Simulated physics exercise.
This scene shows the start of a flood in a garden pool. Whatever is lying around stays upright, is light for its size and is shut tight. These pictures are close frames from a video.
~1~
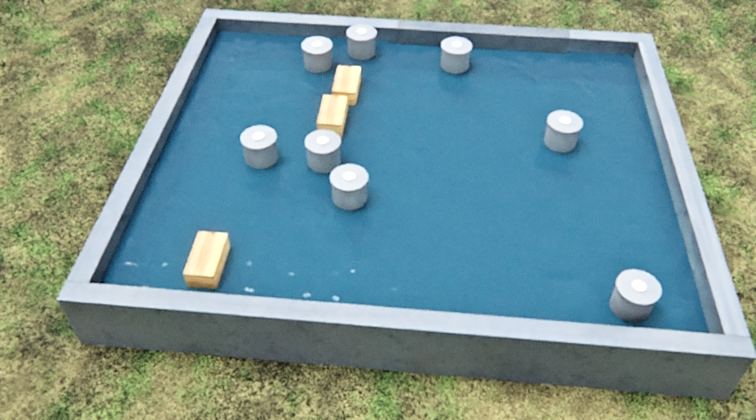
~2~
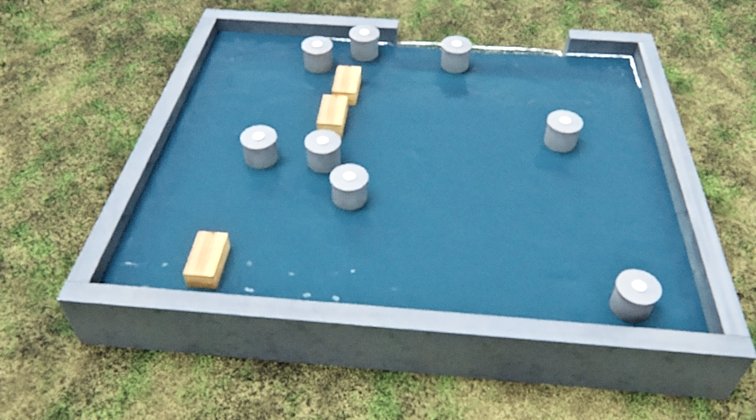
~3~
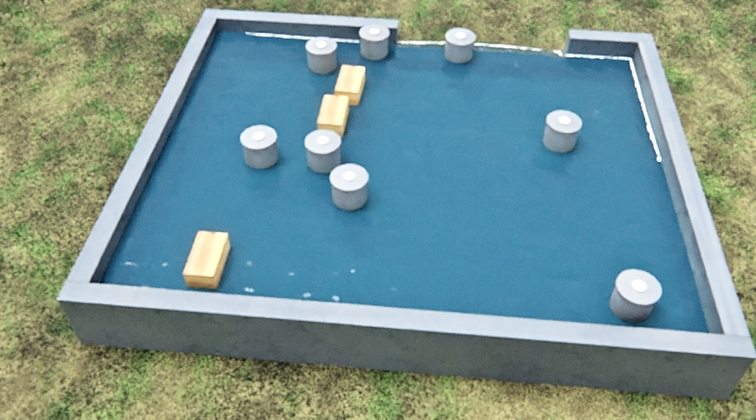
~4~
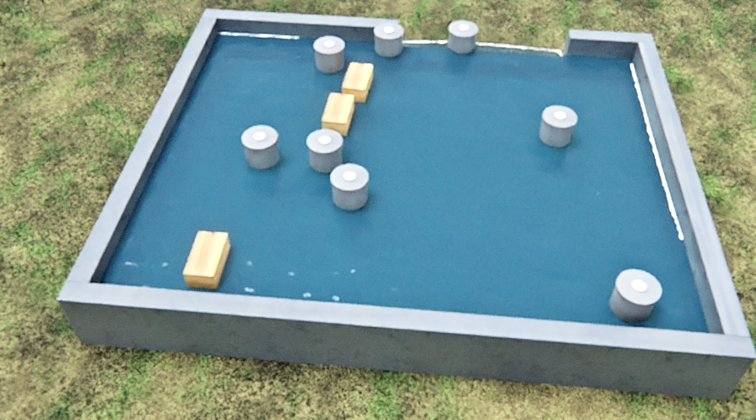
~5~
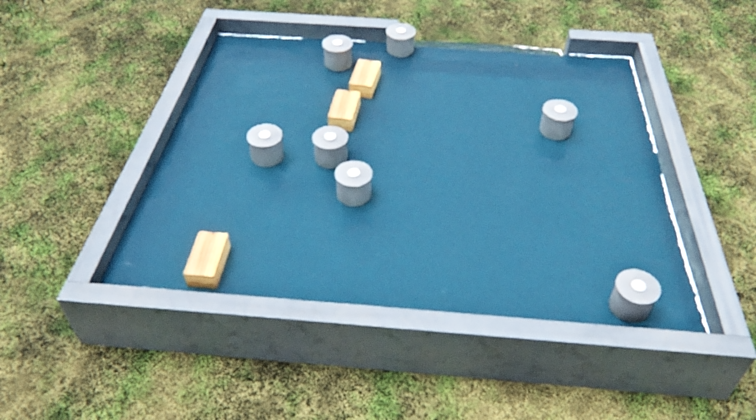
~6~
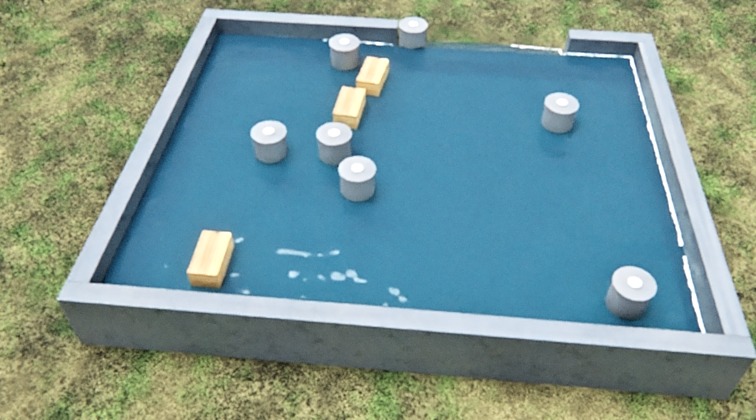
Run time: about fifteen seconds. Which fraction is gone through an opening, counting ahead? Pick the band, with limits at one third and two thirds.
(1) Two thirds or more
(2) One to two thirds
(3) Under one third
Answer: 2.
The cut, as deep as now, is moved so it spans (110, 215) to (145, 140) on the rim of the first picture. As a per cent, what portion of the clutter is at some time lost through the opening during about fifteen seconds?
50 per cent or so.
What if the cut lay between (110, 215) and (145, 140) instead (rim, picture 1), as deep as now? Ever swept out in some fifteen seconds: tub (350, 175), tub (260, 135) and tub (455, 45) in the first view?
Taken in that order, the answers are swept away, swept away, not lost.
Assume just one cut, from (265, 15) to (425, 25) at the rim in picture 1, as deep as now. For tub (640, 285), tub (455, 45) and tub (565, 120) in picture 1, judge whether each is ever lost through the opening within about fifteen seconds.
Answer, one by one: Not lost, lost, not lost.
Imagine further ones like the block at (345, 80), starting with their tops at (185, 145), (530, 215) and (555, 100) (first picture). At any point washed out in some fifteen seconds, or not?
Taking them in turn: Held back, held back and flushed away.
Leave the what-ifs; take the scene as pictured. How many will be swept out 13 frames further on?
The number works out to 4.
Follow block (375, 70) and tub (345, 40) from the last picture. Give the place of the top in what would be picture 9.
First object around (397, 59); second object around (370, 38).
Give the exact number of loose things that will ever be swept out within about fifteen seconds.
Count: 5.
A moment on, 2 of 11 are out; 9 afloat.
Next, 4 of 11 are out; 7 afloat.
Later, 5 of 11 are out; 6 afloat.
In the end, 5 of 11 are out; 6 afloat.
